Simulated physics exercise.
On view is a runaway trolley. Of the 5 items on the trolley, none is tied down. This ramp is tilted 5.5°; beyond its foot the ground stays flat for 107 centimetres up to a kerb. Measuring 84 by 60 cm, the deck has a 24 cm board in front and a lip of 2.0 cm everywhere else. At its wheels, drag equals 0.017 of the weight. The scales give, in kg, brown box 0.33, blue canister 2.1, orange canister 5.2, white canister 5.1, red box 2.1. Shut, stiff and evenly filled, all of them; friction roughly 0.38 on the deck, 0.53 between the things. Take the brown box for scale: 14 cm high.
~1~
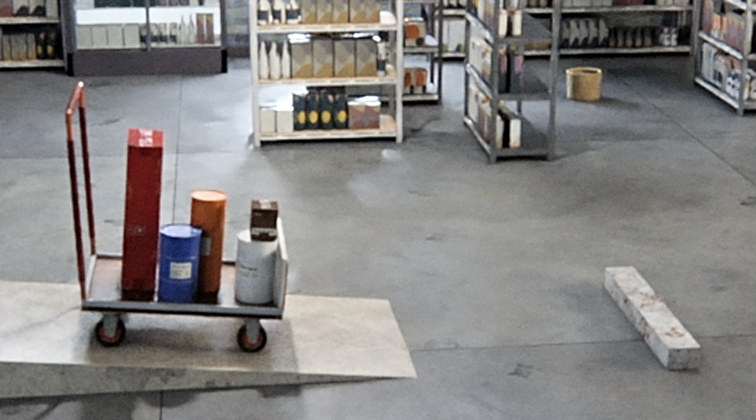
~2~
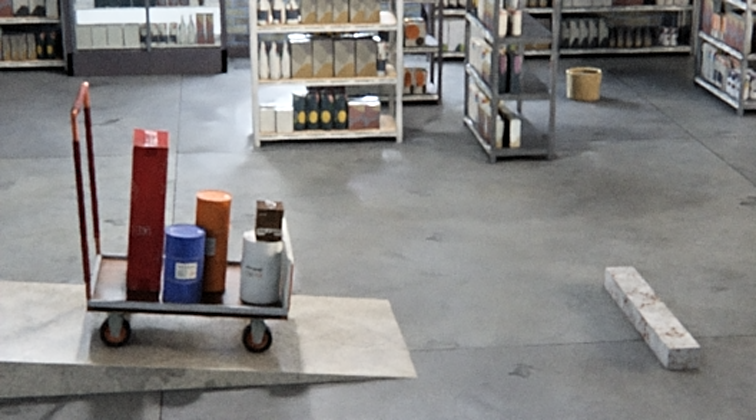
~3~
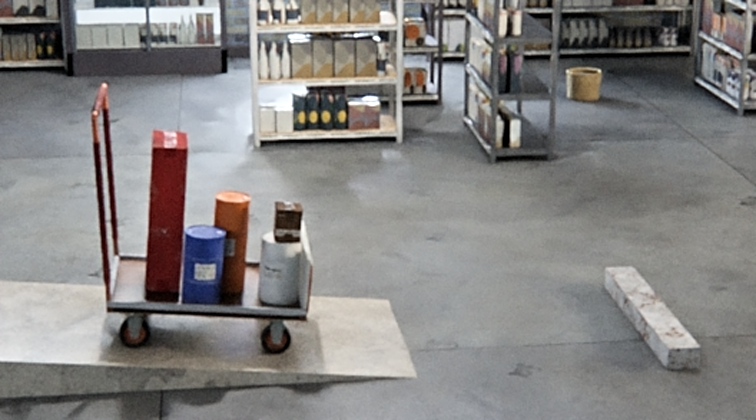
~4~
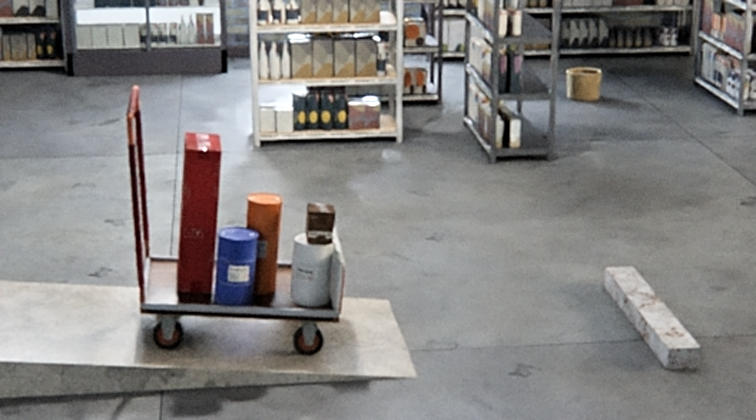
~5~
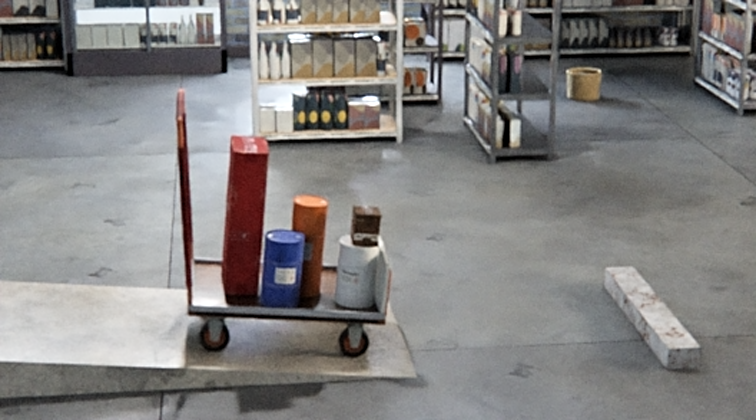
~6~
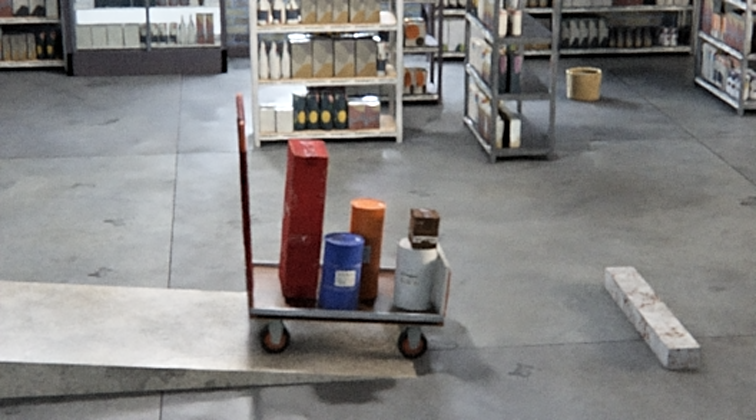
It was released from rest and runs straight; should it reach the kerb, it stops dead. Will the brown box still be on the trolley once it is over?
No. It falls off.
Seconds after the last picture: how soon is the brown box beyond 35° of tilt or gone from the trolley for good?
Around 1.0 s on the clock.
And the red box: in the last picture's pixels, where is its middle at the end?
End point: Approx. (558, 219).
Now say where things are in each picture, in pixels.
Kerb 167 cm ahead; brown box (264, 220); blue canister (178, 264), in the first frame.
Kerb 165 cm ahead; white canister (261, 267); red box (147, 210), in the second frame.
Kerb 157 cm ahead; blue canister (203, 265); orange canister (230, 242), in the third frame.
Kerb 143 cm ahead; white canister (312, 269); red box (199, 213), in the fourth frame.
Kerb 124 cm ahead; blue canister (282, 269); orange canister (307, 246), in the fifth frame.
Kerb 98 cm ahead; brown box (424, 228); white canister (415, 274), in the sixth frame.
Then, 0.80 s on from there, kerb 7 cm ahead.
Then, 1.00 s on from there, trolley at the kerb; brown box 9° off its base near (661, 220); red box 8° off its base; orange canister moved 9 cm.
Then, 1.40 s on from there, trolley at the kerb; brown box now off the trolley; red box 24° off its base; blue canister moved 15 cm.
In the end, off the trolley, brown box; not toppled but over 10 cm from the start, blue canister and red box; the other 2 under 10 cm from the start. At the end, from the last picture's camera, brown box near (726, 324).
